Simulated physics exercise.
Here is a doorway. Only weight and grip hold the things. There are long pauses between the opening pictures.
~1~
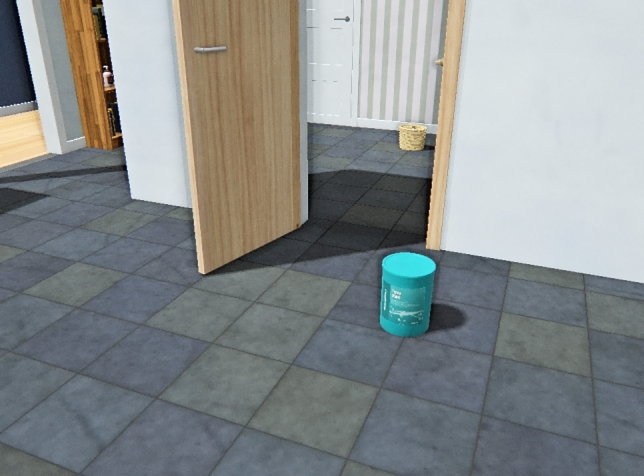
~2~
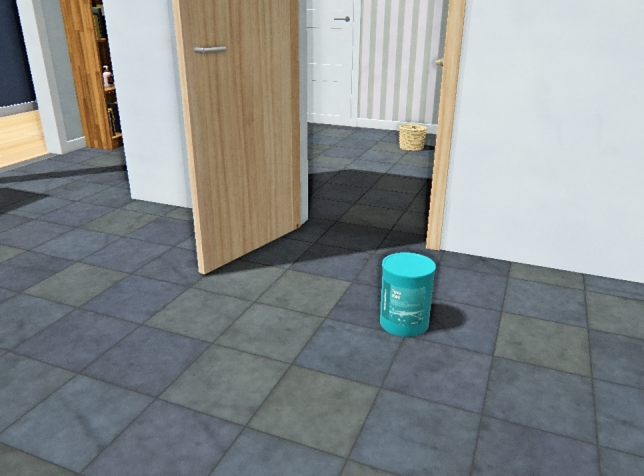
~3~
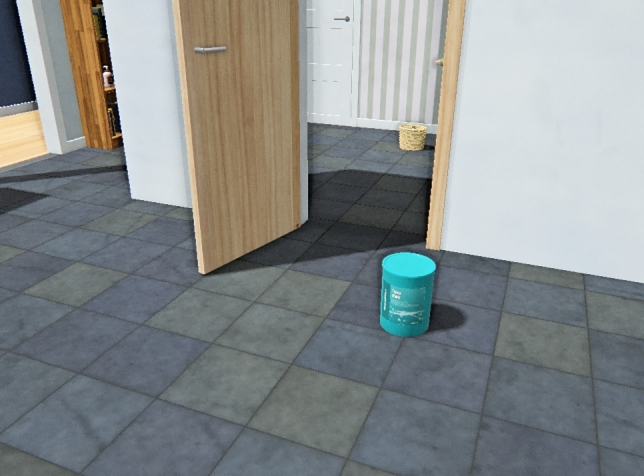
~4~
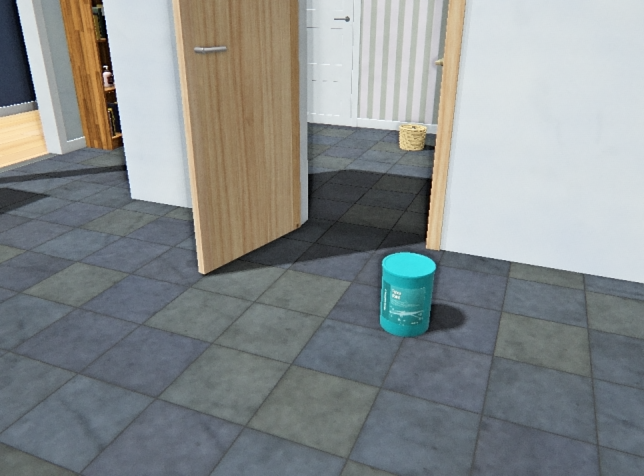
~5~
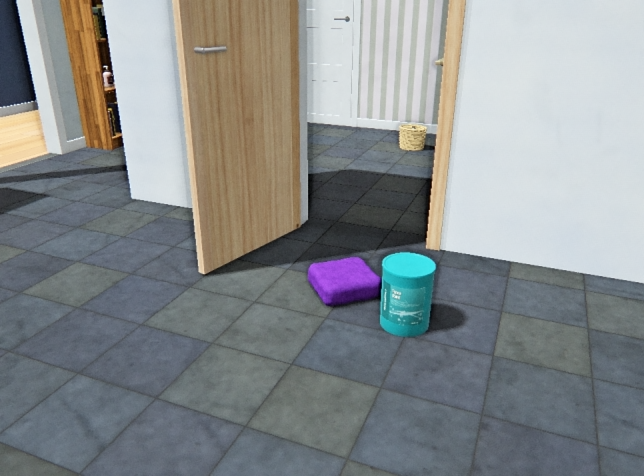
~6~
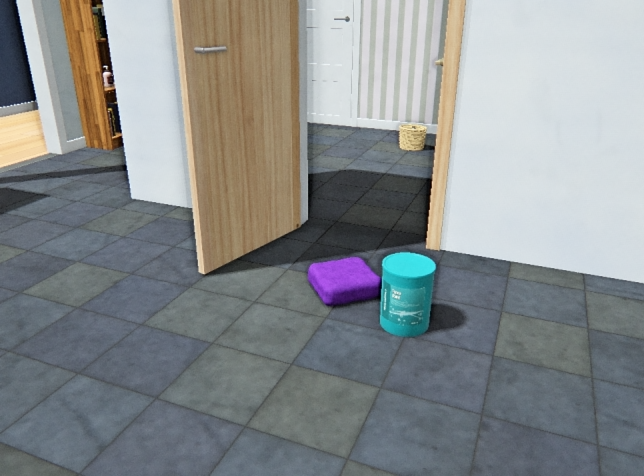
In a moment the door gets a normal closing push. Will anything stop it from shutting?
It shuts.
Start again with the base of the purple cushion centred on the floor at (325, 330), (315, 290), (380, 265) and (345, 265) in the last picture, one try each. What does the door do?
First, it reaches the frame; second, it reaches the frame; third, it jams; fourth, it is blocked.
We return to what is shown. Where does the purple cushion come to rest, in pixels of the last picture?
Near (416, 282).
Then, 0.80 s later than the last frame, door at 69°.
Then, 1.10 s later than the last frame, door at 46°; purple cushion moved about its own width near (386, 282).
Then, 1.40 s later than the last frame, door at 23°; purple cushion moved about its own width near (416, 282).
When it is over, door at 0°; moved from the start, purple cushion; turquoise pail as before. End places, in pixels of the last picture, purple cushion near (416, 282).
